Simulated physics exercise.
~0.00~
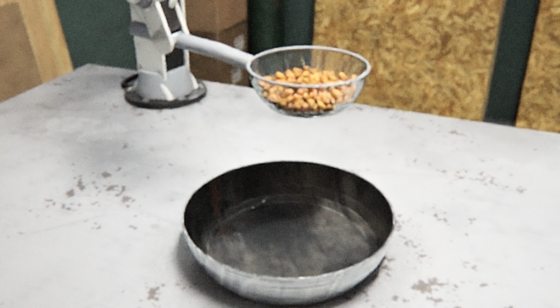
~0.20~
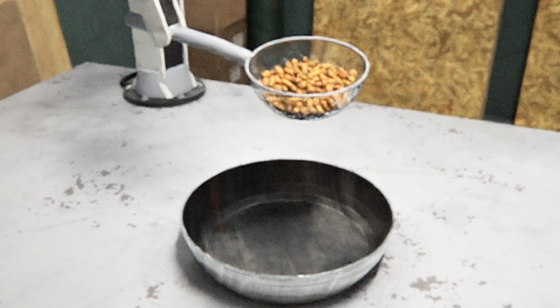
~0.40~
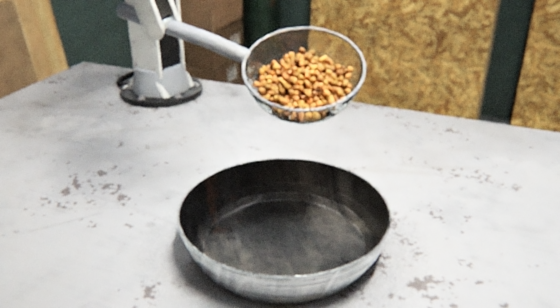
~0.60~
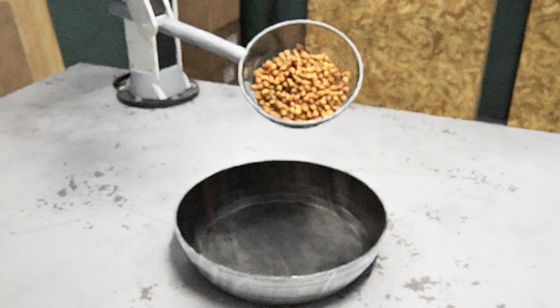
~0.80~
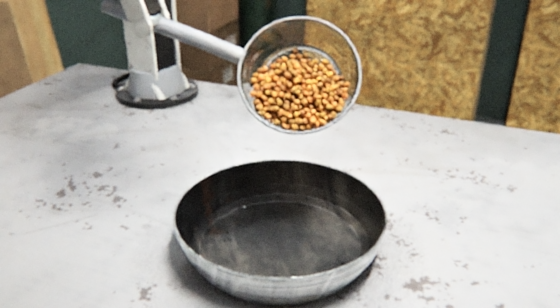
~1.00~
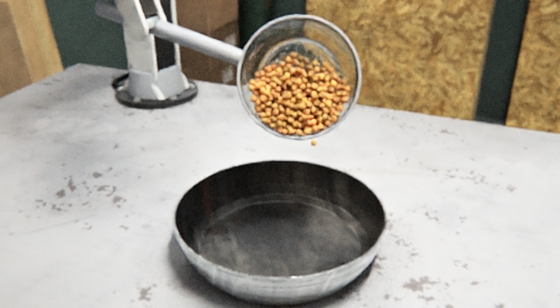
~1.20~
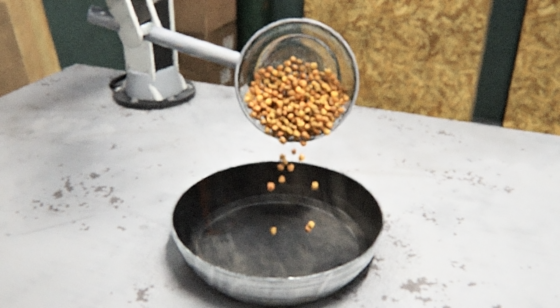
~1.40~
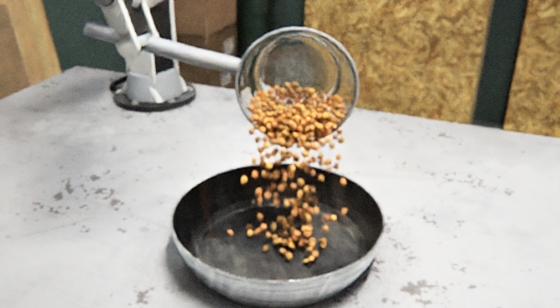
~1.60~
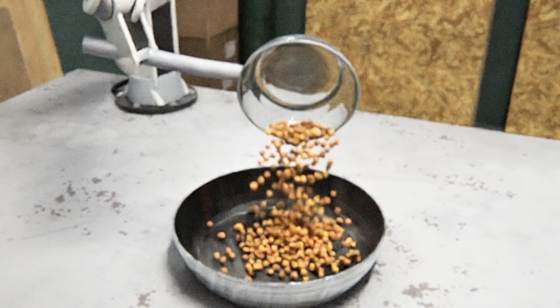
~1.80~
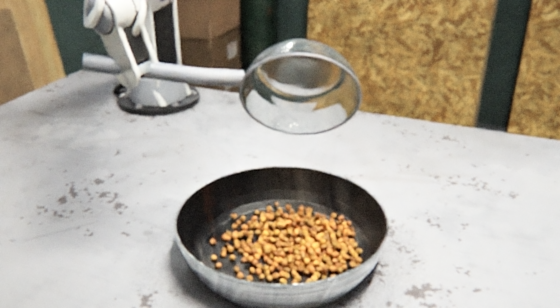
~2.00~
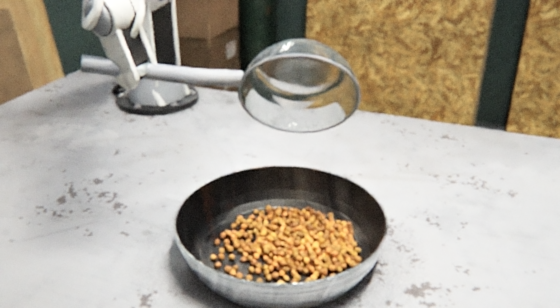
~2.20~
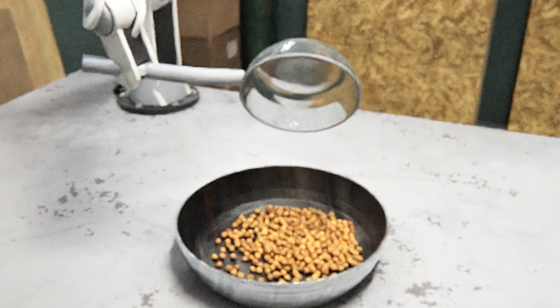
A clear, round ladle heaped with orange-brown roasted chickpeas hangs above a dark, shallow metal pan on a worn pale grey table, seen from slightly above by a gently swaying camera. A white robotic arm at the upper left holds its long handle, with green posts and tan boards behind. The arm rolls the ladle steadily over, and the chickpeas slide toward its lower rim. A few drop first, then a thick stream pours down and scatters across the pan. Finally the emptied ladle stays overturned above the chickpeas, which lie in a loose heap in the pan.
